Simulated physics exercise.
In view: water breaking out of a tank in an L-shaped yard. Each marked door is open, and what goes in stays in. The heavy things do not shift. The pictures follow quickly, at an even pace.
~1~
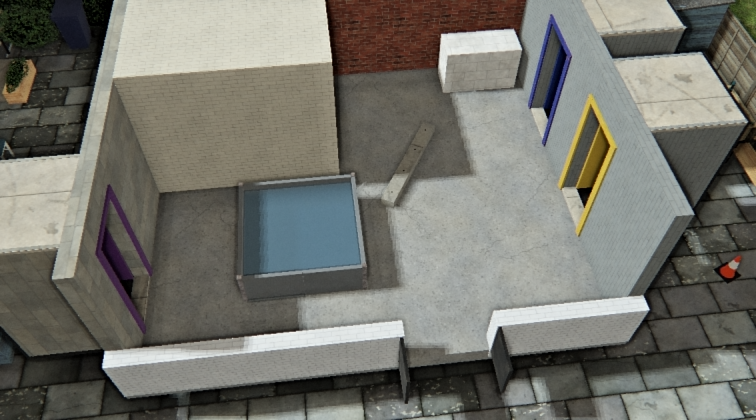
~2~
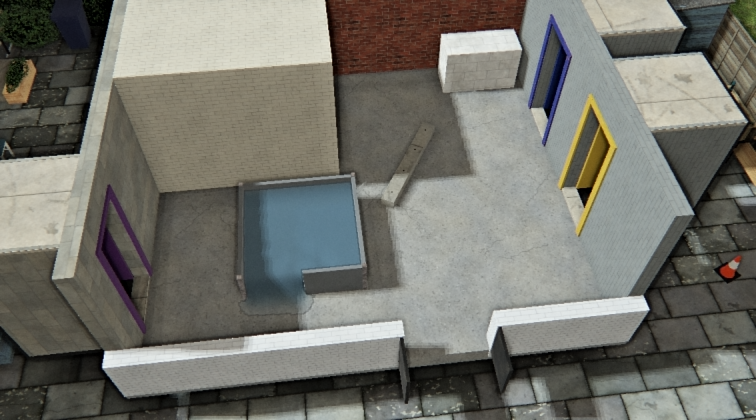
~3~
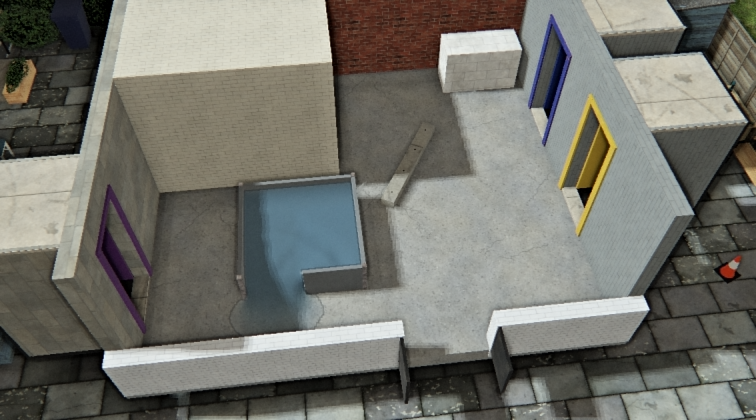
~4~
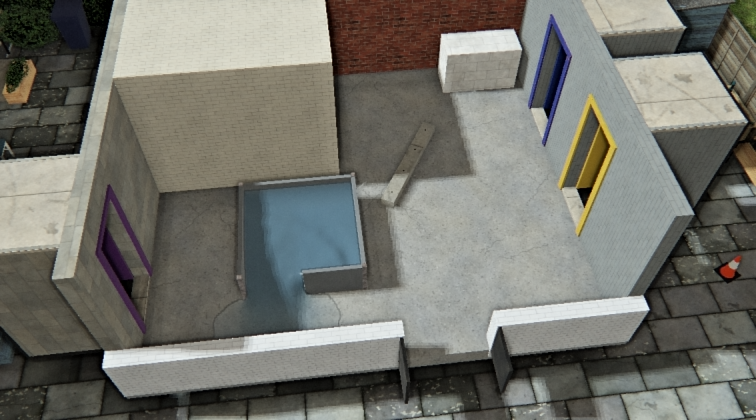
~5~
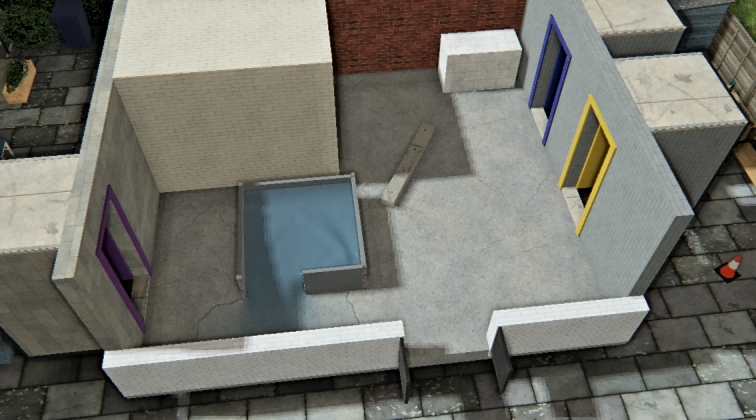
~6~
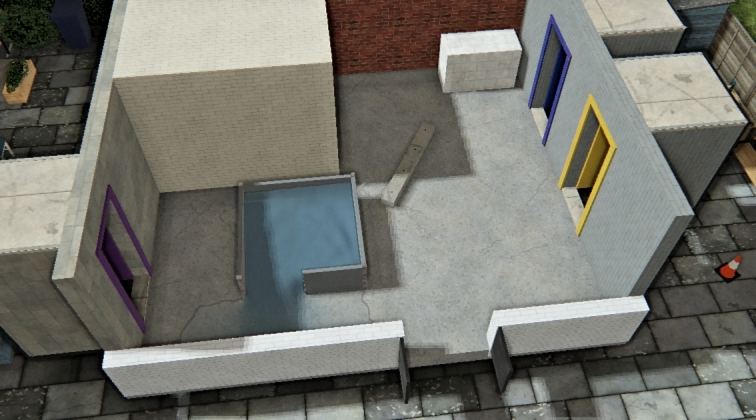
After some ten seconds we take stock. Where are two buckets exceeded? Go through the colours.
In the end: The blue door stays under that; the yellow door stays under that; the purple door takes more than that.
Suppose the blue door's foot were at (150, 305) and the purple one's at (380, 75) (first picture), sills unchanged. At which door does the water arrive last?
I say the door marked purple.
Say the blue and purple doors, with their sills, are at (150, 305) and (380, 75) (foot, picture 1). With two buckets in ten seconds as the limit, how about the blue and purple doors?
In short: Blue is over; purple is under.
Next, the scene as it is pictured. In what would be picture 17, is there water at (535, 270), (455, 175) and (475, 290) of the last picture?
In that order: Clear, no water, awash.
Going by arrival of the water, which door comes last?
The blue-painted one.
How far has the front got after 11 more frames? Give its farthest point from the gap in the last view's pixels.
I would point to (530, 330).
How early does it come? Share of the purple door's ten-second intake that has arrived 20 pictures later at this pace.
Some 40 per cent.
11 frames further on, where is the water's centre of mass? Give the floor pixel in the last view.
Roughly at (287, 282).
A moment on, water covers 10 % of the floor; the blue door not reached, the yellow door not reached, the purple door not reached.
Next, water covers 30 % of the floor; the blue door not reached, the yellow door not reached, the purple door under two buckets in.
Then, water covers 50 % of the floor; the blue door not reached, the yellow door wet at the sill, nothing in, the purple door over two buckets in.
Later, water covers 70 % of the floor; the blue door wet at the sill, nothing in, the yellow door under two buckets in, the purple door far over two buckets in.
In the end, water covers 90 % of the floor; the blue door wet at the sill, nothing in, the yellow door under two buckets in, the purple door far over two buckets in.
